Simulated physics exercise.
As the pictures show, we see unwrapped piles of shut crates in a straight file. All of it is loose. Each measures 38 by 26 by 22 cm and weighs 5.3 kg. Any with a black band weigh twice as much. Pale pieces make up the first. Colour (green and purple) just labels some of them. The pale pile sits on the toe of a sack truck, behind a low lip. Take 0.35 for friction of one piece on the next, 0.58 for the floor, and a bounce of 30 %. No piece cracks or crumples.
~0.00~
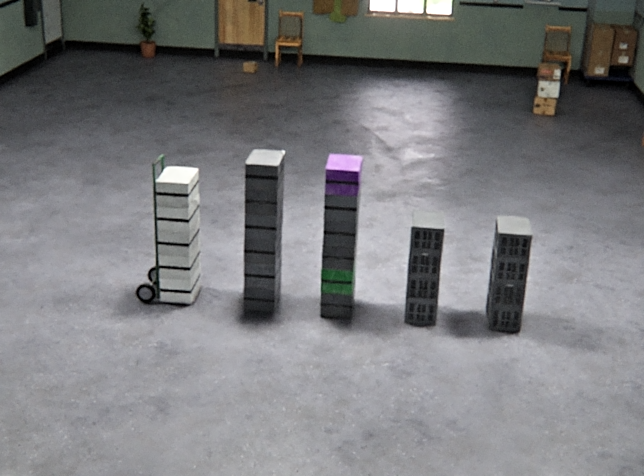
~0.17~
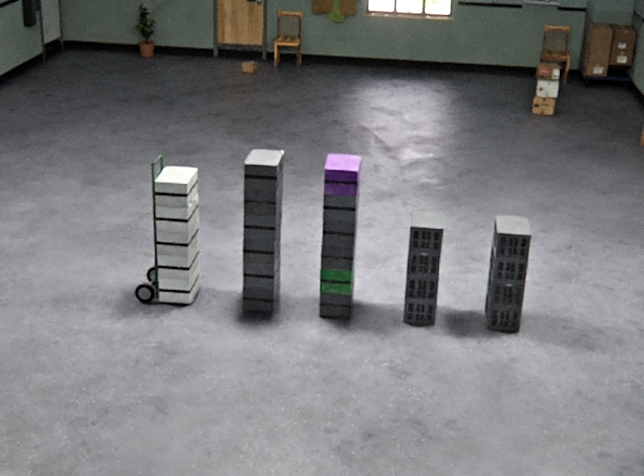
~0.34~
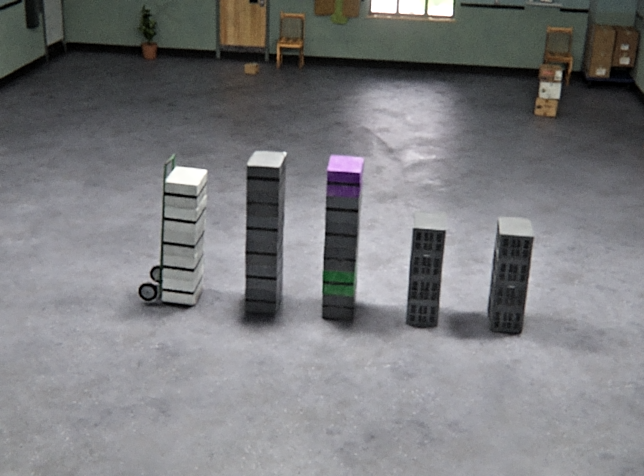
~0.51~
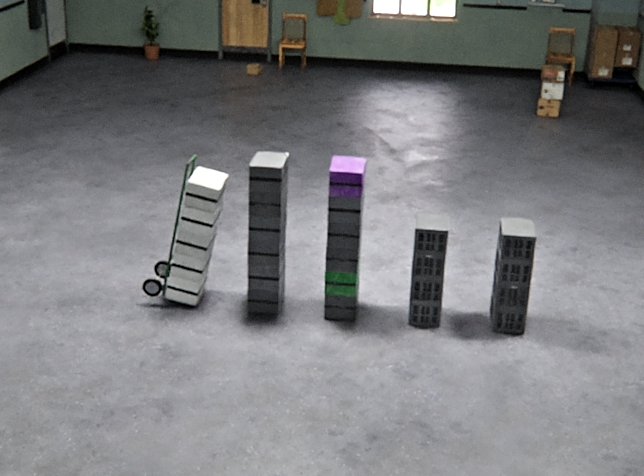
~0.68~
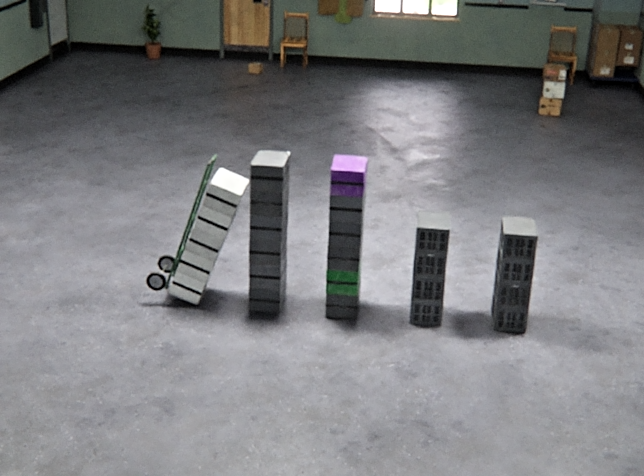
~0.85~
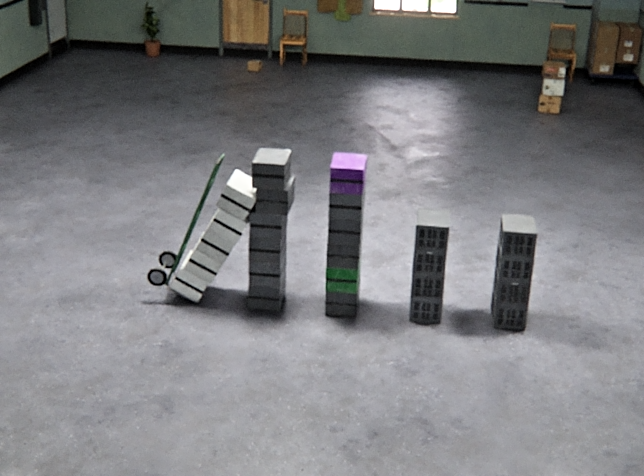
In a large room with a grey concrete floor and pale green walls, seen from above at a distance, chairs, a plant and boxes sit along the far side. Five separate stacks stand in a row: a white one on a hand truck at left, then dark grey ones, the middle marked purple and green. The hand truck tilts rightward with its white stack, which leans into the neighbouring grey stack and shoves an upper piece slightly right.
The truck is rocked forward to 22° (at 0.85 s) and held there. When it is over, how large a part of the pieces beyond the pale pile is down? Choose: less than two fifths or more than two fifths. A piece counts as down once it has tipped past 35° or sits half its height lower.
Ending down: Over two fifths.
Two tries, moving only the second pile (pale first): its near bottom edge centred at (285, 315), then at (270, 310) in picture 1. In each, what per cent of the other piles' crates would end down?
First 0, then 80 per cent.
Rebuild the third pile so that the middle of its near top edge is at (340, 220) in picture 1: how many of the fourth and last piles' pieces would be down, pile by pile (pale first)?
In that case fourth 4, last 3.
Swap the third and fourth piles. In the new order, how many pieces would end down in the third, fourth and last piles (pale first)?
Then third 4, fourth 6, last 4.
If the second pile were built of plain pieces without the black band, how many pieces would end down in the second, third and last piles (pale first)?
In that case second 6, third 6, last 3.
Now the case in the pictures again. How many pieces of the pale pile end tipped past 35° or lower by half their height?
5 of them.
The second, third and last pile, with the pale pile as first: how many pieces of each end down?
Second 6, third 6, last 3.
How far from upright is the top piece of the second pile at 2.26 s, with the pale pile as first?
It leans some 40°.
Around 1.70 s, 5 of the pale pile down; none of the 20 other crates down, 9 disturbed; purple crate displaced 12 cm.
Around 2.26 s, 5 of the pale pile down; 11 of the 20 other crates down; green crate tipped 36°; purple crate tipped 26°, 16 cm lower.
Around 2.90 s, 5 of the pale pile down; 19 of the 20 other crates down; green crate tipped 45°, 15 cm lower; purple crate tipped 19°, 44 cm lower.
Finally (4.0 s), 5 of the pale pile down; 19 of the 20 other crates down; purple crate on its side; green crate tipped 45°, 15 cm lower. That is 95 per cent. Seen by the last camera, middles, purple crate near (619, 317), green crate near (393, 292).
